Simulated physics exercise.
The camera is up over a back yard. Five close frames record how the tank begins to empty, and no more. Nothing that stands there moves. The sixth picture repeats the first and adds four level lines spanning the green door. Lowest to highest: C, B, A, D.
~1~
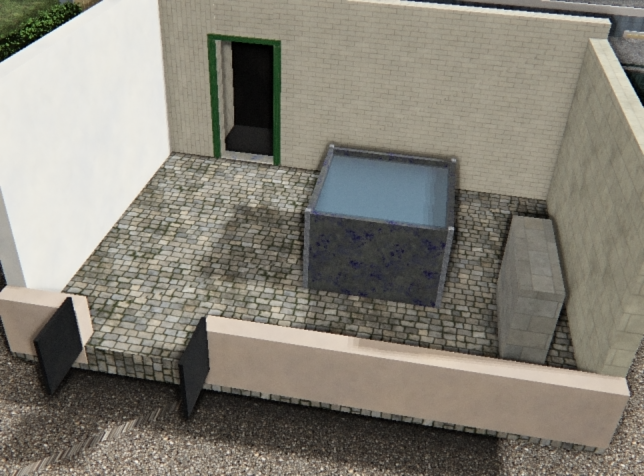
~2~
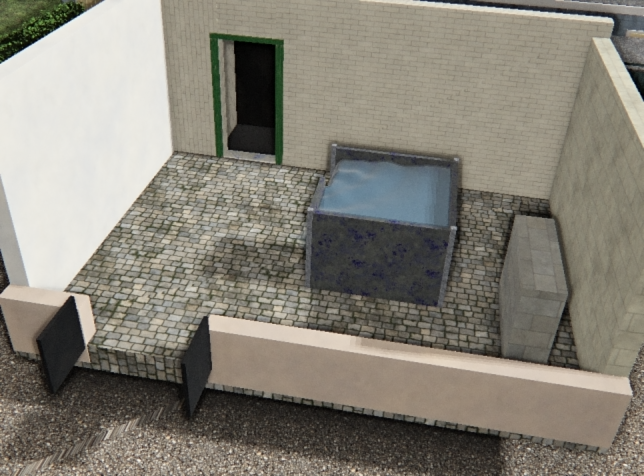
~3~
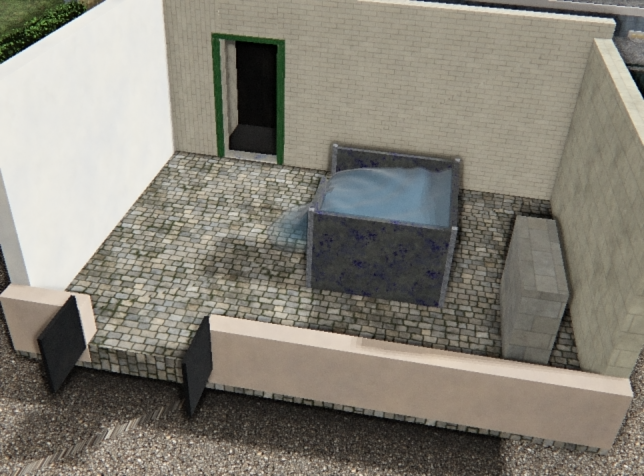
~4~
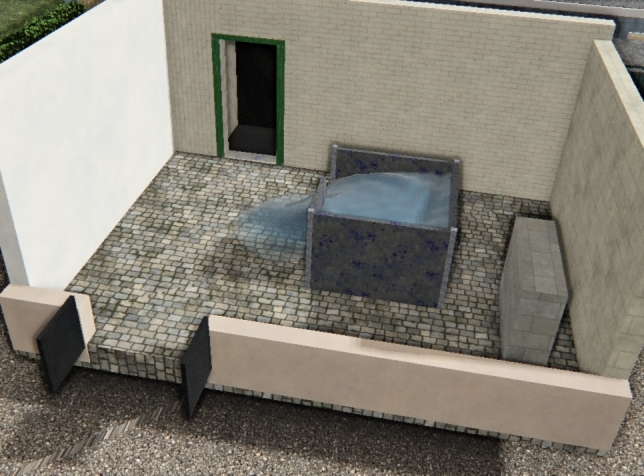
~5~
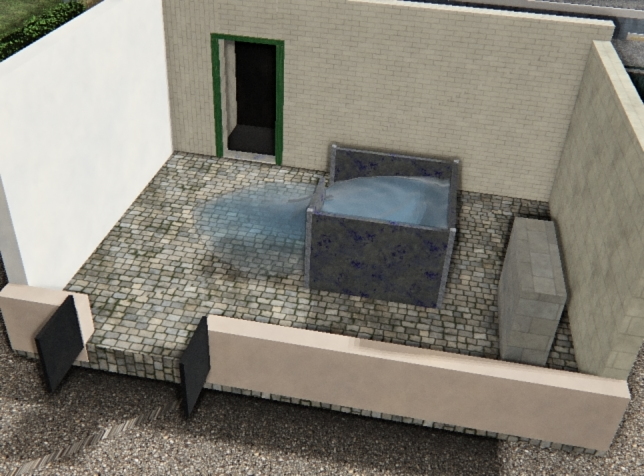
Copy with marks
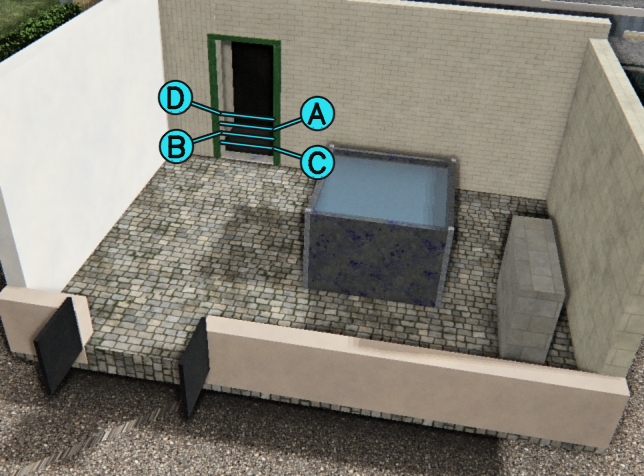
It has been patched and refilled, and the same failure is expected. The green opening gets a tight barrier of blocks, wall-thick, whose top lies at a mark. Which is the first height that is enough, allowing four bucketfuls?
C will do.
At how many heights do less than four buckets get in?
All of the four.
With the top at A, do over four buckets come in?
No, that is safe.
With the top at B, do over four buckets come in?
No, not at all.
In cyan, A at (246, 126); B at (247, 135); C at (247, 145); D at (246, 116); from the bottom up C, B, A, D.
Choosing A, nothing gets over.
Choosing B, nothing gets over.
Choosing C, a splash gets over, under a bucket.
Choosing D, nothing gets over.
